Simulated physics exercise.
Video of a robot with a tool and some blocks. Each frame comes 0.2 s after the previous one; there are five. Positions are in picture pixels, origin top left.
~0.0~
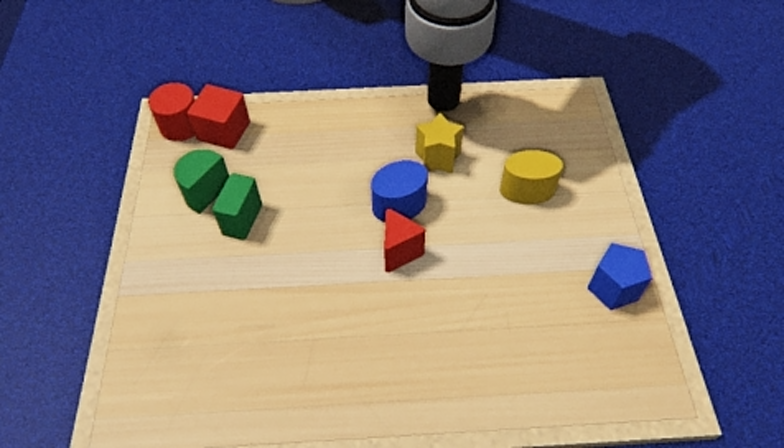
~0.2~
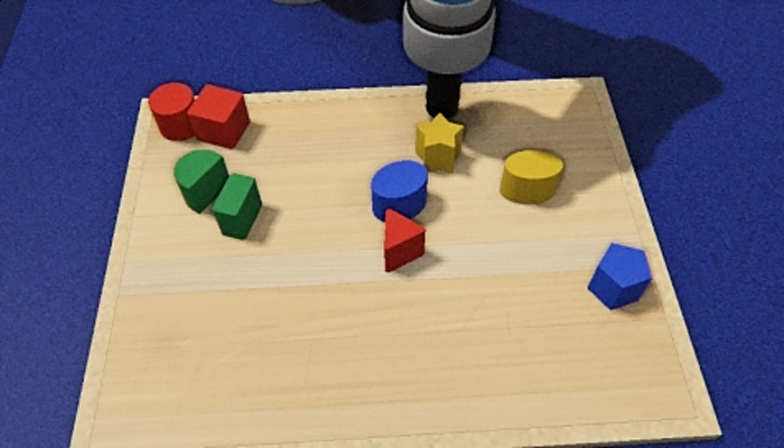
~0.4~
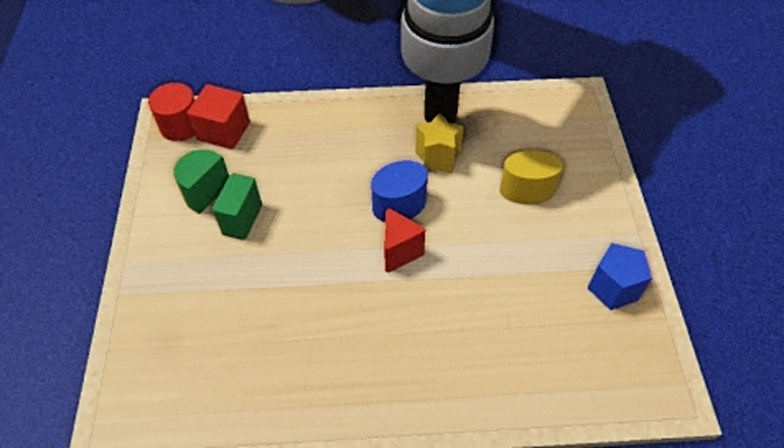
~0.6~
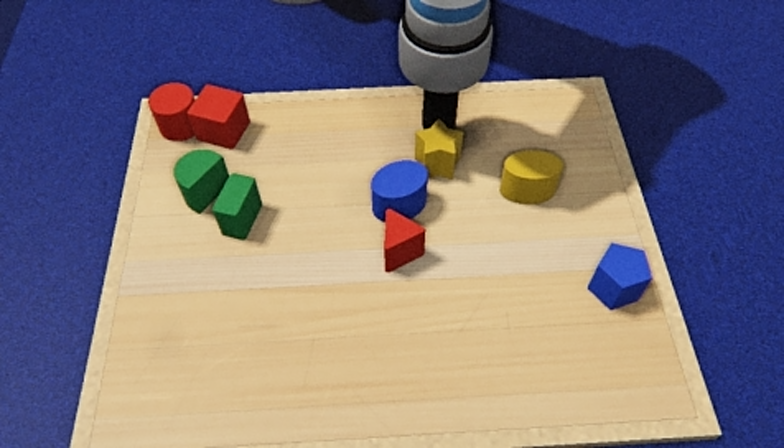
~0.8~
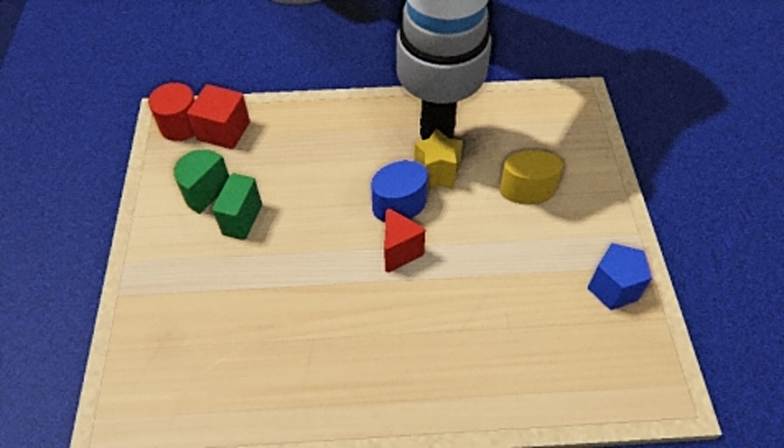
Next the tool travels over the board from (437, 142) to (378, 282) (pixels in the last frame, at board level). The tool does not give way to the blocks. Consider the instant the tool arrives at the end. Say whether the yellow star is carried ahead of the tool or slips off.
My answer is that the yellow star has slipped off.
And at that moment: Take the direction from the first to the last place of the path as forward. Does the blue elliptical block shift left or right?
Facing the way the path runs, start to end, you'll find the blue elliptical block has shifted right.
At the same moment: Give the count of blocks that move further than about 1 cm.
A group of three or more is moved.
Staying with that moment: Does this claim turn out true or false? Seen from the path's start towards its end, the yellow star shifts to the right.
It is false.
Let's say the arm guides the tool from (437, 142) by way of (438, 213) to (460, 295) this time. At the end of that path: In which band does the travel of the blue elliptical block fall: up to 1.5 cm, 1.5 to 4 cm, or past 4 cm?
Moves 1.5 to 4 cm.
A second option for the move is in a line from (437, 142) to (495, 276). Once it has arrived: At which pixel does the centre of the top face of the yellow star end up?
The centre of its top will be at (444, 214).
What follows on the original path. One third of the way, tool at (418, 178); blue elliptical block at (394, 191), turned 40° clockwise; yellow star at (445, 180), turned 75° anticlockwise.
Two thirds of the way, tool at (398, 225); blue elliptical block at (362, 226), turned 80° clockwise; red triangle at (387, 259), turned 60° anticlockwise; yellow star at (447, 190), turned 115° anticlockwise.
At the end, tool at (377, 276); blue elliptical block at (332, 250), turned 150° clockwise; red triangle at (381, 291), turned 50° anticlockwise; yellow star at (447, 190), turned 115° anticlockwise.
